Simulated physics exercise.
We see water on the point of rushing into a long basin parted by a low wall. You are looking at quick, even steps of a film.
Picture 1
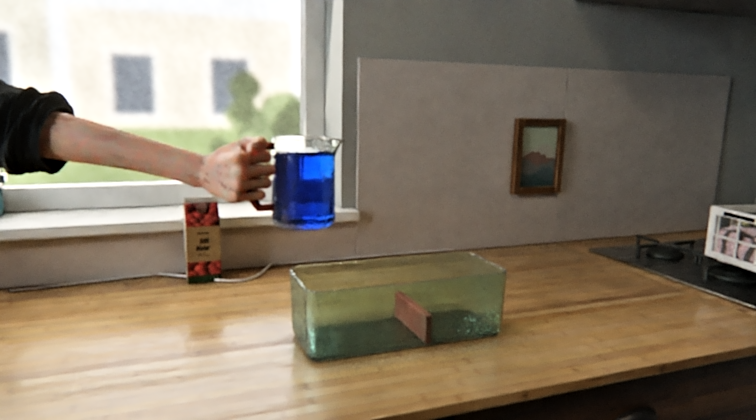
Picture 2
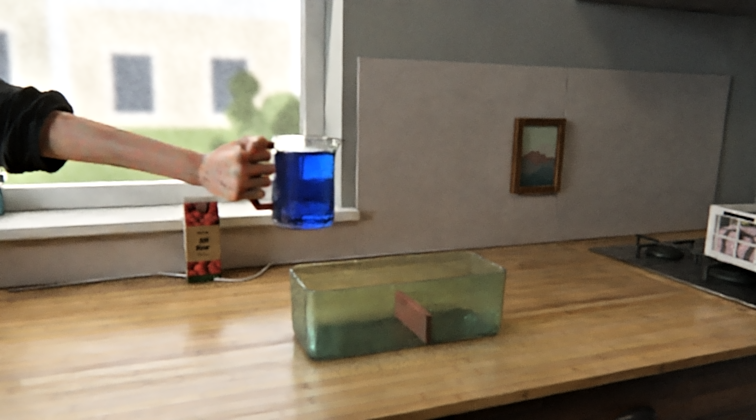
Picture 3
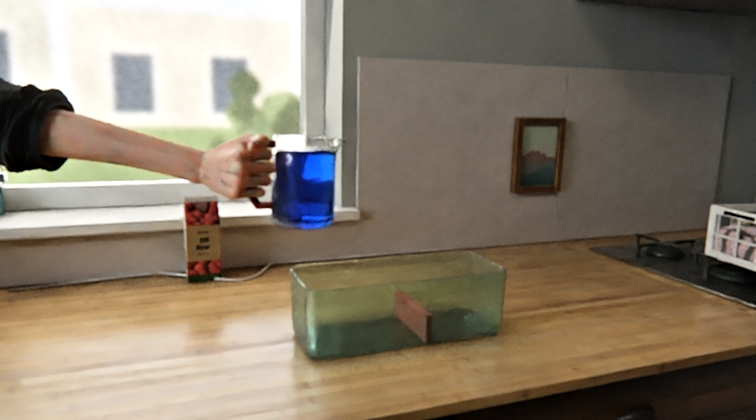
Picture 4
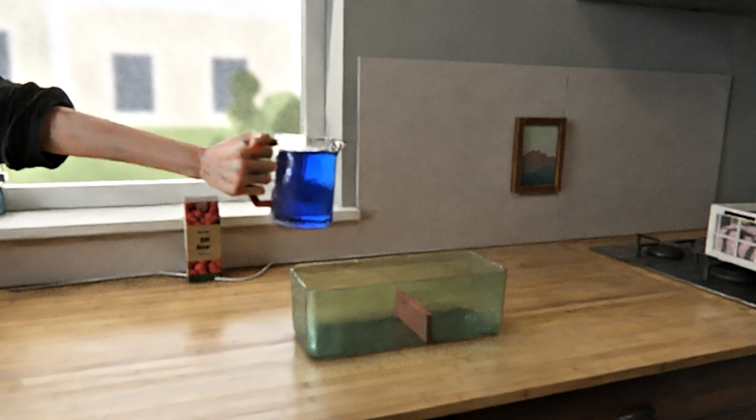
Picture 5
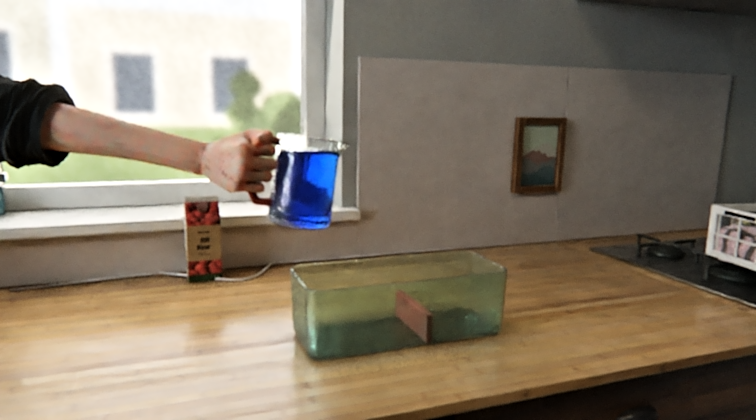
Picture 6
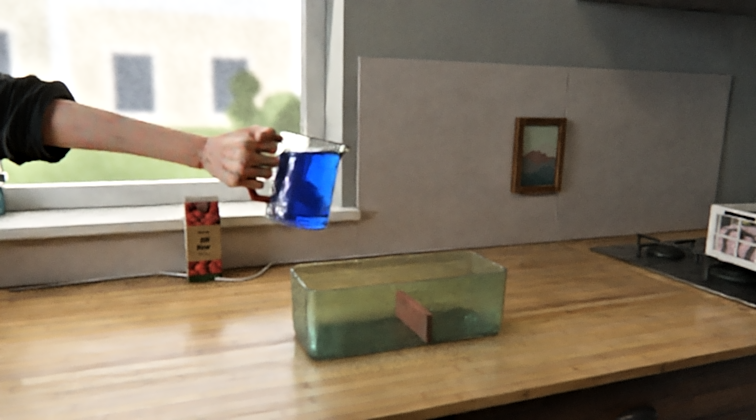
The clip opens on a hand holding a glass jug of blue water still and upright, above and slightly left of a long, greenish glass basin with a low reddish wall inside. The hand then slowly tilts the jug a little to the right, while the basin stays still on the wooden counter.
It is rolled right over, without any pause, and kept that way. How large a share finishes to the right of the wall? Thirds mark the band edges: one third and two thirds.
I would say less than a third ends up on that side.
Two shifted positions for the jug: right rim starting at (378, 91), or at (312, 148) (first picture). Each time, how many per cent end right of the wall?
In turn 80 % and 5 %.
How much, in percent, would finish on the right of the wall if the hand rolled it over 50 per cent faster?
Some 5 per cent.
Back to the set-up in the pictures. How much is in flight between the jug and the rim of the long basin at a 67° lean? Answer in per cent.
It comes to around 10 per cent.
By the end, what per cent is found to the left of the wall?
Some 95 parts in a hundred.
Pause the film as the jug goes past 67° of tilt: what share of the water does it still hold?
Amount still in: Approx. 85 %.
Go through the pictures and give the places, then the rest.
Tilt 0°; pouring edge (344, 139); surface from (274, 151) to (332, 150); the long basin's rim runs from (298, 280) to (488, 262); the wall's top is at (413, 303), in the first picture.
Tilt 0°; pouring edge (344, 139); surface from (274, 151) to (332, 150), in the second picture.
Tilt 2°; pouring edge (345, 140); surface from (275, 150) to (333, 151), in the third picture.
Tilt 4°; pouring edge (347, 141); surface from (277, 151) to (334, 151), in the fourth picture.
Tilt 7°; pouring edge (349, 144); surface from (278, 151) to (337, 151), in the fifth picture.
Tilt 12°; pouring edge (351, 147); surface from (279, 152) to (341, 152), in the sixth picture.
A moment on, the jug is tipped part way and 84 per cent is still to pour, 4 is left of the wall and 0 right of it.
Next, the jug is tipped right over and 27 per cent is still to pour, 51 is left of the wall and 1 right of it.
Then the jug is tipped right over and 0 per cent is still to pour, 92 is left of the wall and 4 right of it.
Later the jug is tipped right over and 0 per cent is still to pour, 93 is left of the wall and 4 right of it.
At rest 93 per cent lies left of the wall, 4 right of it and 3 outside.
